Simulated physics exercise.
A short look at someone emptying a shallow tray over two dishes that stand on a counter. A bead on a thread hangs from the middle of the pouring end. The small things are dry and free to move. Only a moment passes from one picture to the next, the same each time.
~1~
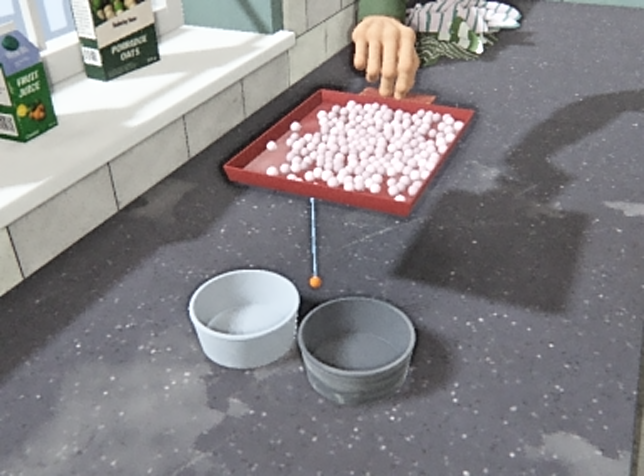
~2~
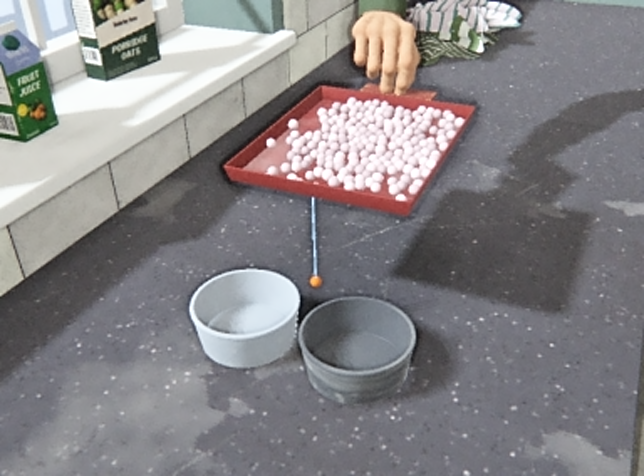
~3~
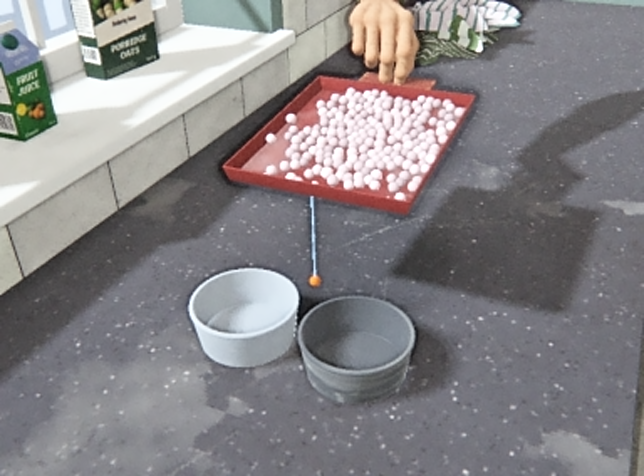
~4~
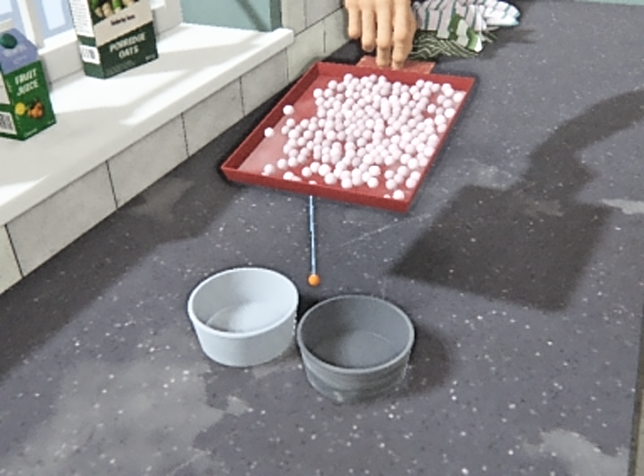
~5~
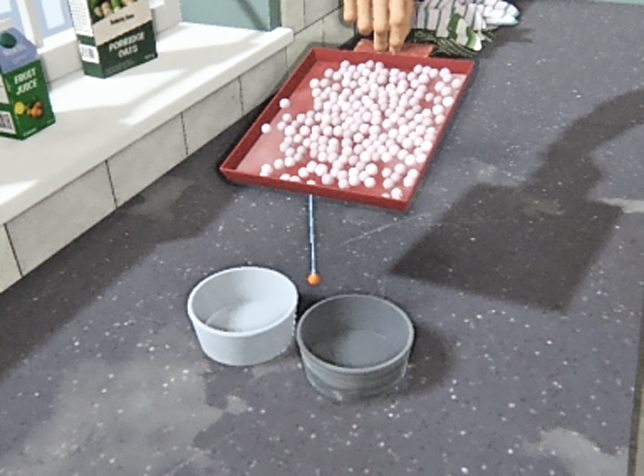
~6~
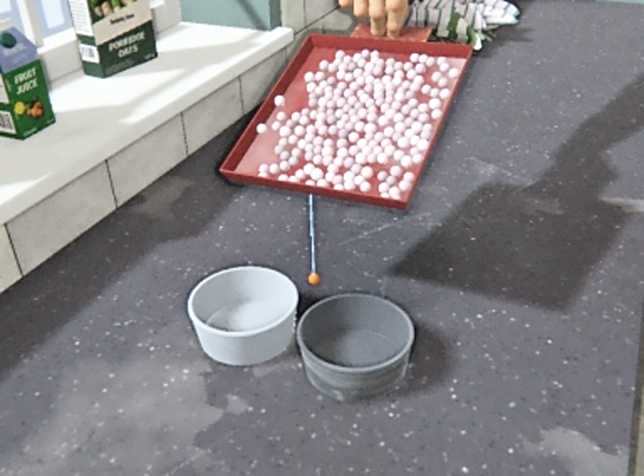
A red tray of small pale pink balls starts level, then its far side rises as a hand lifts it, and the balls shift and spread slightly above two empty dishes, one light and one dark grey.
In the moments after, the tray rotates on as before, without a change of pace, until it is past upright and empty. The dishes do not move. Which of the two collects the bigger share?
The left-hand one ends fuller.
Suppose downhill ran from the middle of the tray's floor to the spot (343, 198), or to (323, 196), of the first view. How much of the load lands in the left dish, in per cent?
The first gives 10 %, the second 30 %.
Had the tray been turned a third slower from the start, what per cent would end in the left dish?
Close to 60 per cent.
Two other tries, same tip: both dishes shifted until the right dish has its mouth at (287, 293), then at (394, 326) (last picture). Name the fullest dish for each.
One: The right one. Two: The dish on the left.
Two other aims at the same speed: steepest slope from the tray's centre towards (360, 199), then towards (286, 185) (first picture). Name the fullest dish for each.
One: The right-hand dish. Two: Left.
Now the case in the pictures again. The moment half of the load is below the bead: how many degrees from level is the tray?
At some 85 degrees.
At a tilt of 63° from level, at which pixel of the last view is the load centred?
Near (294, 177).
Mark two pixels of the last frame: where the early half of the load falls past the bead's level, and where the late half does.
At about (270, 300), then at (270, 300).
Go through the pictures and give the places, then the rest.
In the first frame, corners of the pouring end (229, 165) and (408, 200), level; middle of the load (365, 146), sugar pearls; left dish (219, 348); right dish (334, 384); bead on its thread (316, 282).
In the second frame, corners of the pouring end (229, 165) and (408, 200), level; middle of the load (366, 143).
In the third frame, corners of the pouring end (228, 165) and (407, 199), tipped barely, level across its low end; middle of the load (365, 138).
In the fourth frame, corners of the pouring end (226, 166) and (405, 198), tipped a little, level across its low end; middle of the load (363, 129).
In the fifth frame, corners of the pouring end (225, 167) and (404, 198), tipped a little, level across its low end; middle of the load (360, 123).
In the sixth frame, corners of the pouring end (225, 168) and (403, 198), tipped clearly, level across its low end; middle of the load (355, 120), almost all on the move; left dish (217, 345); right dish (333, 381).
Just after the last frame, tray tipped steeply; the larger part on the tray; just a few in the right dish; about a tenth in the left dish; just a few outside both; about a tenth in the air.
A moment on, tray tipped past a quarter turn; about a tenth on the tray; roughly a quarter in the right dish; roughly half in the left dish; about a tenth outside both; about a tenth in the air.
Further on, tray tipped past a quarter turn; roughly a quarter in the right dish; roughly two thirds in the left dish; roughly a quarter outside both.
When it is over, tray tipped past a quarter turn; roughly a quarter in the right dish; roughly two thirds in the left dish; roughly a quarter outside both.
